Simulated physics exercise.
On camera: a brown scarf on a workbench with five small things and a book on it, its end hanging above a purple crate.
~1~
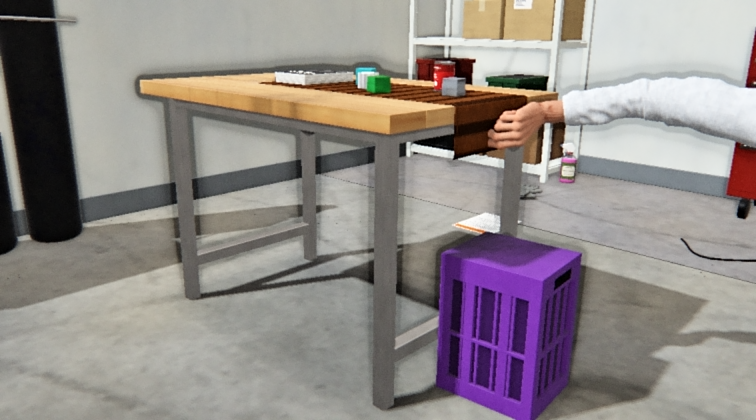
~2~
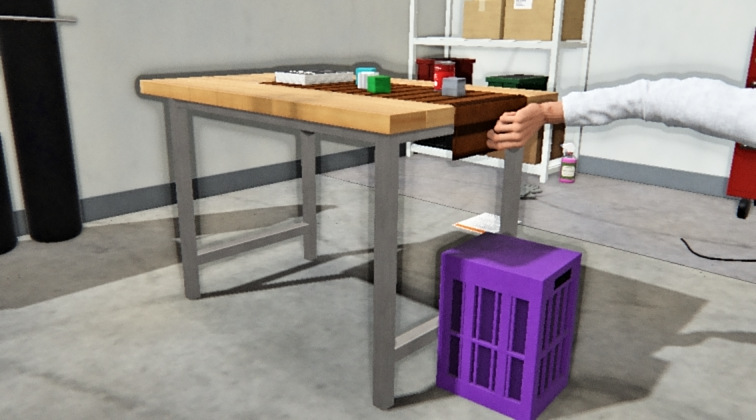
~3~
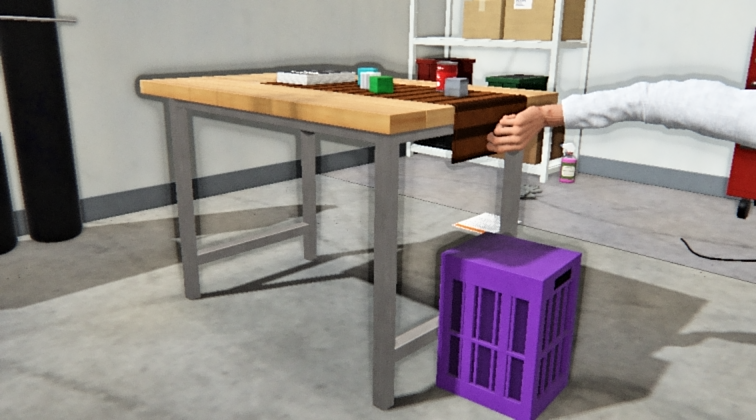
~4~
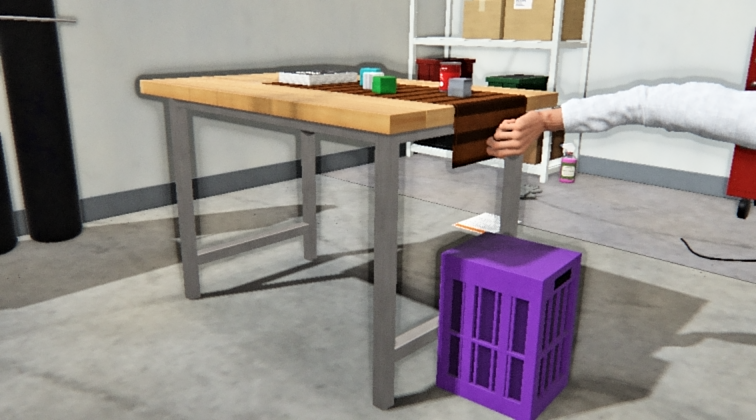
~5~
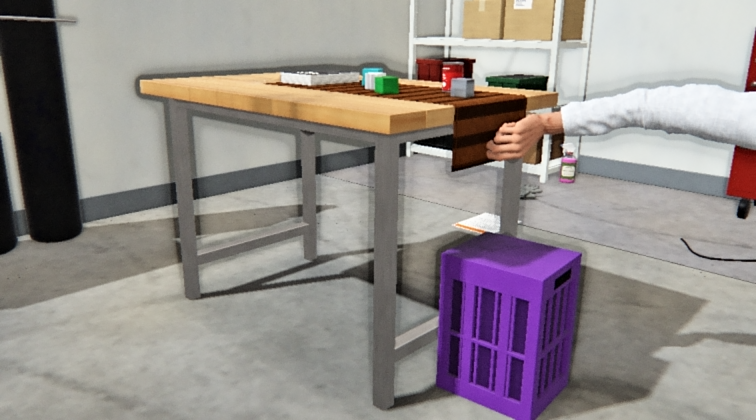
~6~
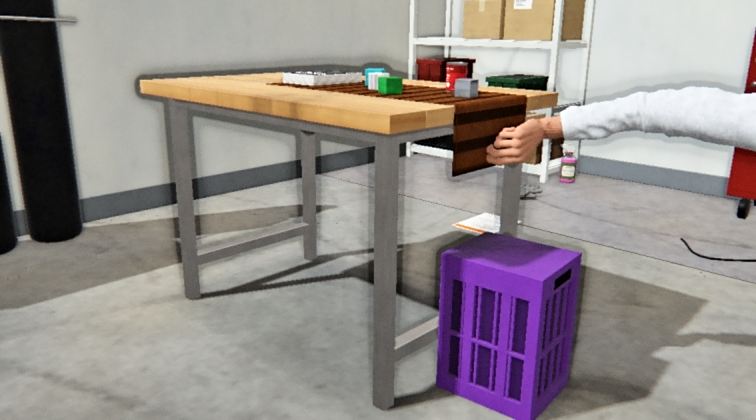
A hand slowly pulling a brown scarf down over a workbench's edge, small coloured things on it shifting slightly right.
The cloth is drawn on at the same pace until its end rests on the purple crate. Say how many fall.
The count of fallen things is two.
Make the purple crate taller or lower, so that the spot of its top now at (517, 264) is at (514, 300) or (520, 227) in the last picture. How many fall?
The count: 3 and 1.
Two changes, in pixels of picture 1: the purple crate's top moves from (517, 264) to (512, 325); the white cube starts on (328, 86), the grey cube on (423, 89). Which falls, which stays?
The white cube survives, the grey cube goes over.
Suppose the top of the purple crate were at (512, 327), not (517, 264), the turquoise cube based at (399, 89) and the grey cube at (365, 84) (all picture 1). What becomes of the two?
The turquoise cube drops off, the grey cube stays on.
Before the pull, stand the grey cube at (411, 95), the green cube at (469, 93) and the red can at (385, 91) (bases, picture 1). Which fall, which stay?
The grey cube tumbles off; the green cube drops off; the red can survives.
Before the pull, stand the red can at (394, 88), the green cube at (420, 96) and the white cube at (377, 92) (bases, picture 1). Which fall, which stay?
The red can stays on, the green cube goes over, the white cube survives.
Soon after, hem near (489, 195); all still up.
After that, hem near (488, 227); grey cube gone.
In the end, hem on the crate; grey cube and red can gone. It carries off two.
